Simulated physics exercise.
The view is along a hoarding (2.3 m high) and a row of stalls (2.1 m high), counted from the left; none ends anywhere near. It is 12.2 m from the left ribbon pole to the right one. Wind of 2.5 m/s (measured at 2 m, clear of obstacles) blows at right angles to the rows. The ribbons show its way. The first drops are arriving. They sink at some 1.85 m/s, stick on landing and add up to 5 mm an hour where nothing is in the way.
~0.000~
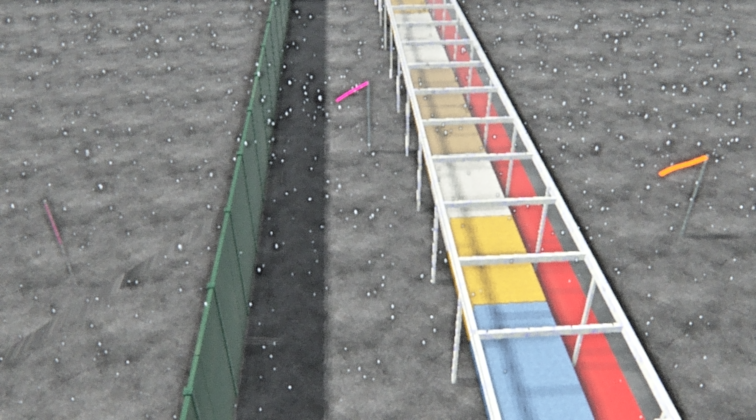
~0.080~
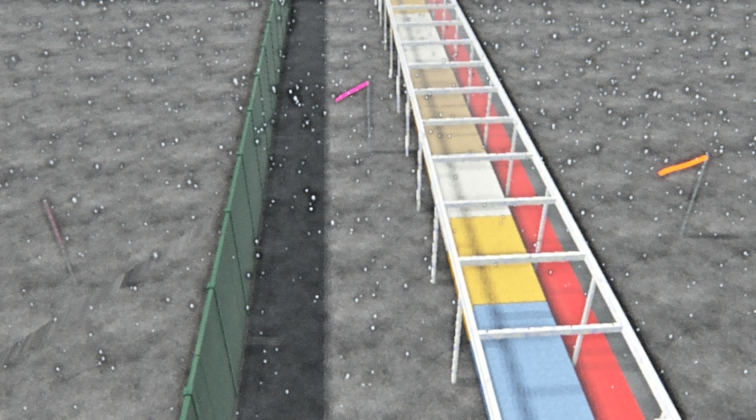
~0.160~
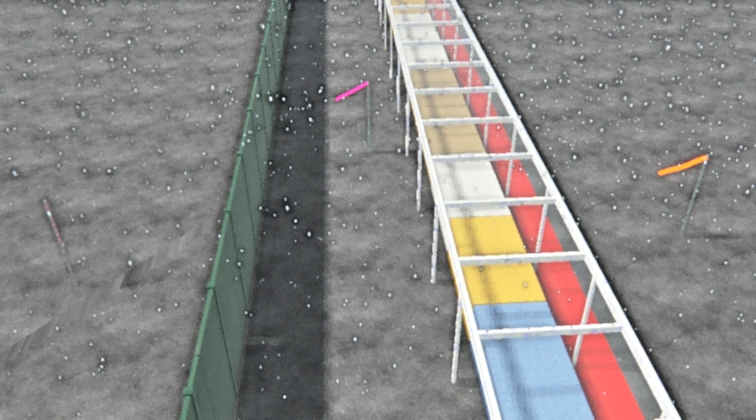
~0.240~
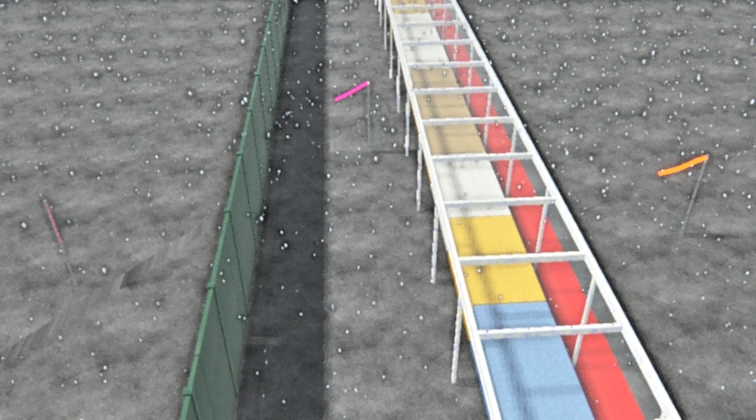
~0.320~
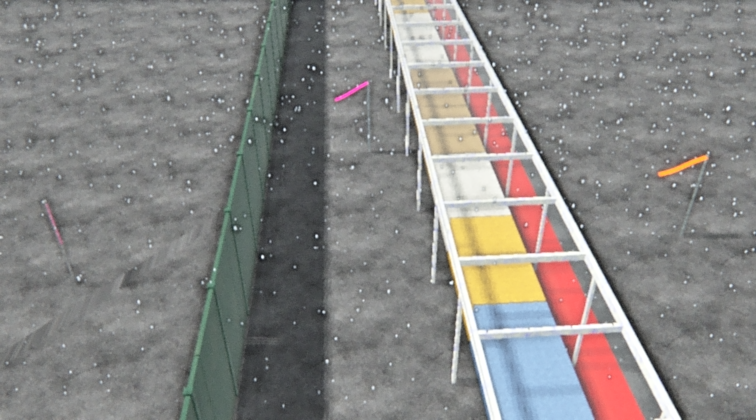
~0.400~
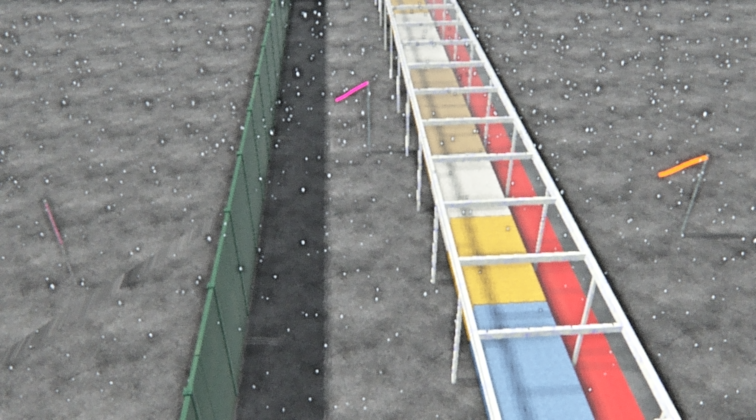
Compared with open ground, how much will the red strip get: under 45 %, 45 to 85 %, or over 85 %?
On the red strip: Over 85 % of what open ground gets.
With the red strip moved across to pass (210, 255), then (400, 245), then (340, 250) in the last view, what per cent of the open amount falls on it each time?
In turn about 100 %, 0 %, 100 %.
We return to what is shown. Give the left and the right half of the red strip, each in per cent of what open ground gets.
Some 95 % on the left, 95 % on the right.
In 10 minutes the red strip collects 0.8 mm against 0.8 mm in the open.
In 30 minutes the red strip collects 2.4 mm against 2.5 mm in the open.
In 60 minutes the red strip collects 4.9 mm against 5.0 mm in the open, so the red strip has 97 % of the open amount; the left half of it has 97 %, the right half 97 %.
